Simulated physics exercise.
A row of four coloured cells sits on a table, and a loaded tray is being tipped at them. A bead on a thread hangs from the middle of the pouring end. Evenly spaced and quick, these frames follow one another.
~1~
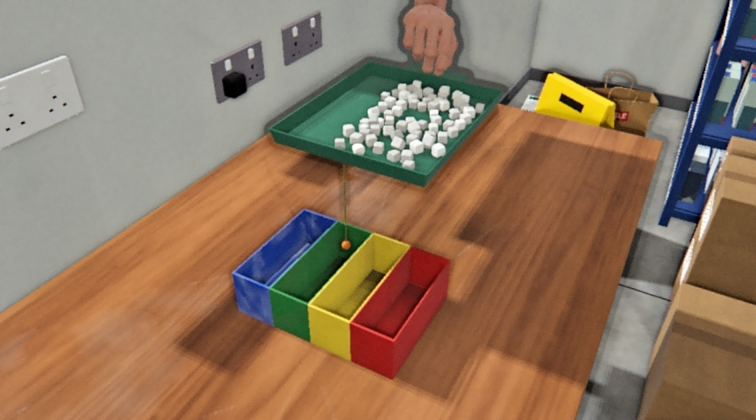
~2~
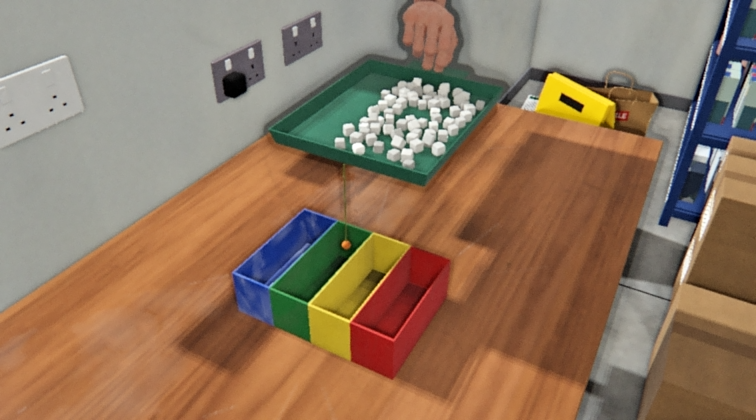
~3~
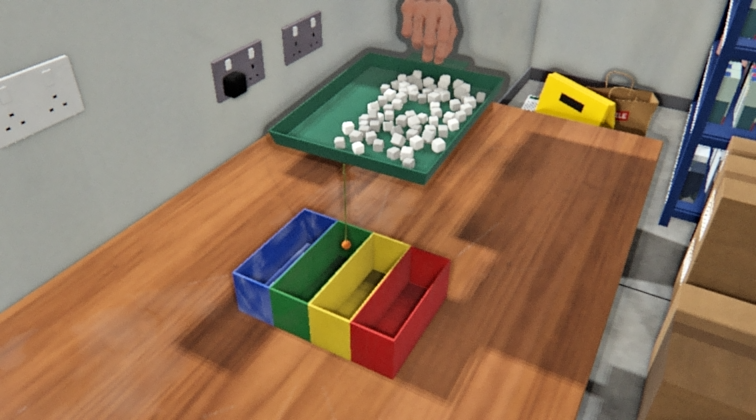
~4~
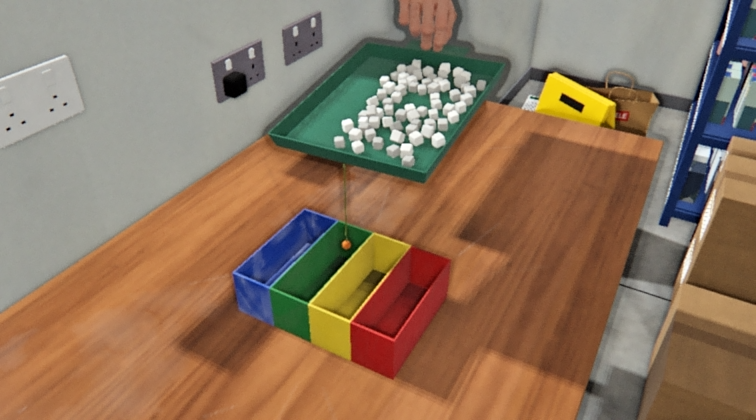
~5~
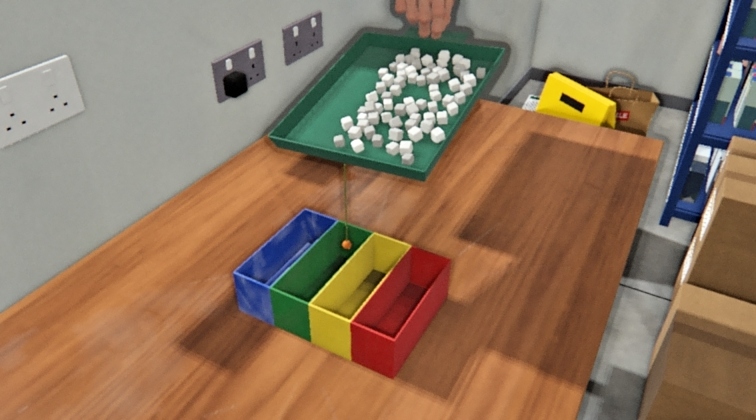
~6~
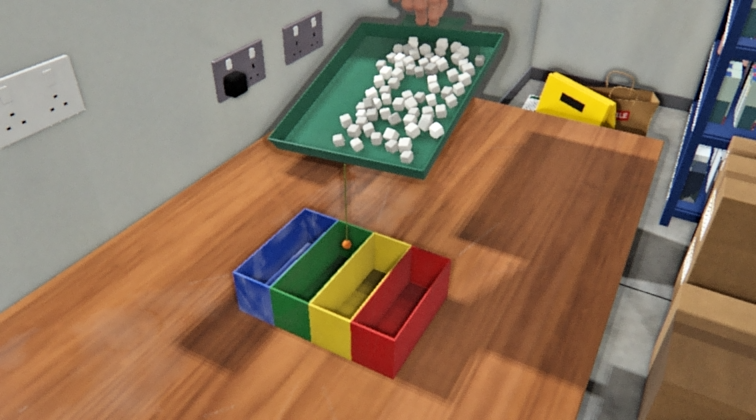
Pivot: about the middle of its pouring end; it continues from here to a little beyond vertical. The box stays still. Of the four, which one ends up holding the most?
The blue one.
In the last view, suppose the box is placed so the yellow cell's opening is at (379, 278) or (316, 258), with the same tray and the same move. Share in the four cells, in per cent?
It comes to about 50 per cent the first time and about 90 per cent the second.
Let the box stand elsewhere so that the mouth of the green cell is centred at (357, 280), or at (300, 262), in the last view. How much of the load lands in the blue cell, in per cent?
20 and 40 %.
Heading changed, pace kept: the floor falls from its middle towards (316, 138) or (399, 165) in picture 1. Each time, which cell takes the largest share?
The cell in blue, then the cell in red.
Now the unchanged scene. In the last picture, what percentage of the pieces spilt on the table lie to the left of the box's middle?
Close to 90 per cent of the spill, I think.
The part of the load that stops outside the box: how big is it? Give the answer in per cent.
About 30 per cent.
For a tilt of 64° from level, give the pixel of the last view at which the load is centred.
(332, 134).
Shortly afterwards, tray tipped steeply; all but a few on the tray; a little falling or outside the box.
Next, tray tipped past a quarter turn; the bulk on the tray; a little in the blue cell; only a few in the yellow cell; only a few in the green cell; a little falling or outside the box.
Some moments later, tray tipped past a quarter turn; near a third in the blue cell; near a quarter in the green cell; a little in the yellow cell; near a third falling or outside the box.
In the end, tray tipped past a quarter turn; near a third in the blue cell; near a quarter in the green cell; a little in the yellow cell; none at all in the red cell; near a third outside the box.
